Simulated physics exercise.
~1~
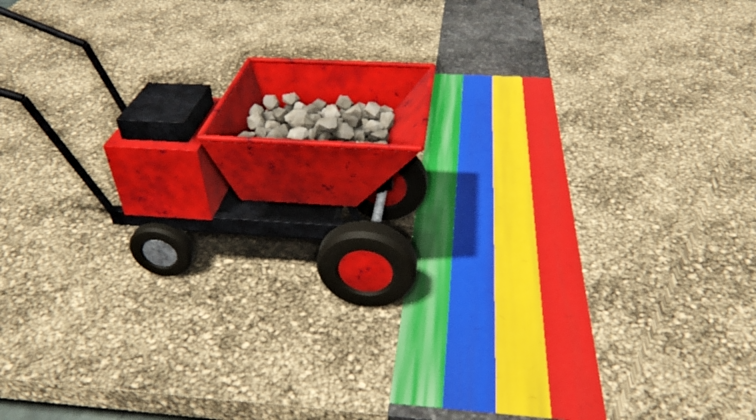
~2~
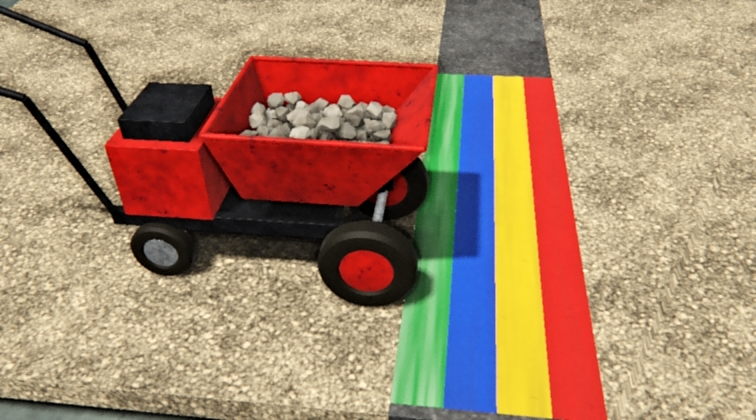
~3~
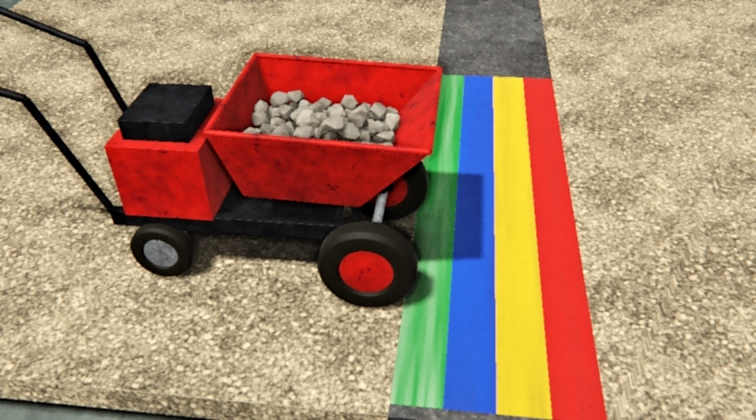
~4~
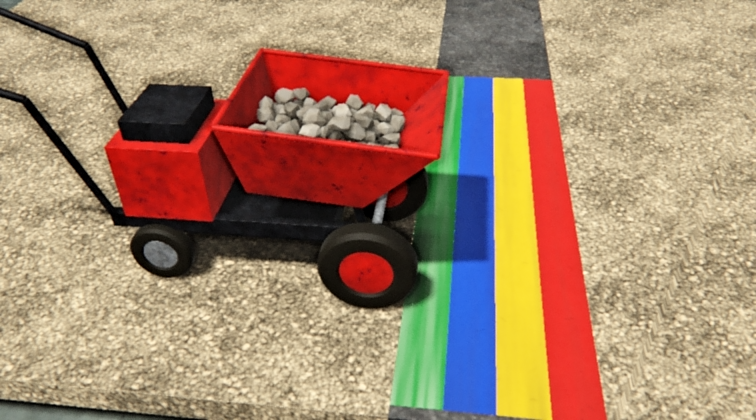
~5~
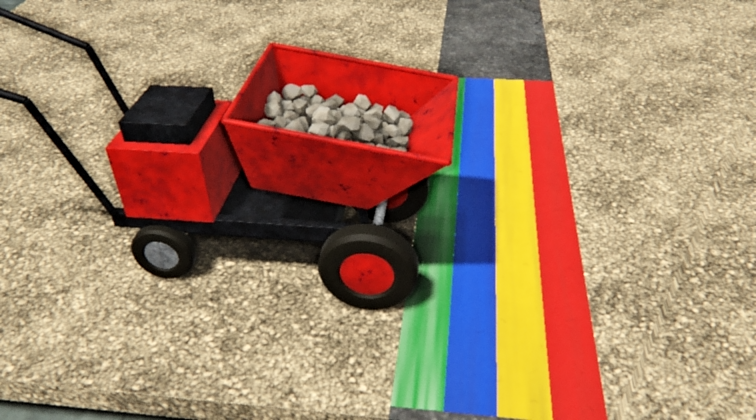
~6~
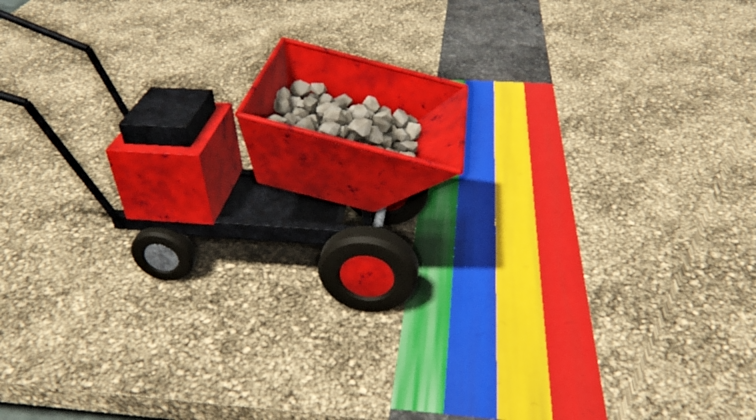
Red motor barrow standing beside green, blue, yellow and red ground strips, its skip of broken stones tilting slightly to the right.
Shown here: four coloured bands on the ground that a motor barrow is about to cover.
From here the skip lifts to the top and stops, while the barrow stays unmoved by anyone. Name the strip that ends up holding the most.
Red.
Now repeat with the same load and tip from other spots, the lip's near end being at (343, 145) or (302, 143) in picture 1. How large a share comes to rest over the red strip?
10 and 0 percent, in that order.
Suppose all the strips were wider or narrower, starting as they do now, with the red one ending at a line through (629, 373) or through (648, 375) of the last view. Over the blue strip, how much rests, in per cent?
The first gives around 0 %, the second around 0 %.
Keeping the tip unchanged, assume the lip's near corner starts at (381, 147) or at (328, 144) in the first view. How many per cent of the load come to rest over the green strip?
In order, close to 0 and 10 in a hundred.
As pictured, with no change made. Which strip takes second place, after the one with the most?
Rank 2: That yellow strip.
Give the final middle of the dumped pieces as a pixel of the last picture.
Close to (556, 272) in the last view.
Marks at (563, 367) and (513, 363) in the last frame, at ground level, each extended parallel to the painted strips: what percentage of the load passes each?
That's 40 per cent for the first and 80 per cent for the second.
Just after the last frame, skip tipped well over; every one in the skip.
A moment on, skip tipped steeply; almost all in the skip; just a few over the yellow strip; just a few over the red strip.
Further on, skip tipped right over; roughly a third in the skip; about a tenth over the yellow strip; roughly a third over the red strip; roughly a quarter off the paint.
When it is over, skip tipped right over; about a tenth in the skip; not one over the green strip; just a few over the blue strip; roughly a quarter over the yellow strip; roughly a third over the red strip; roughly a quarter off the paint.
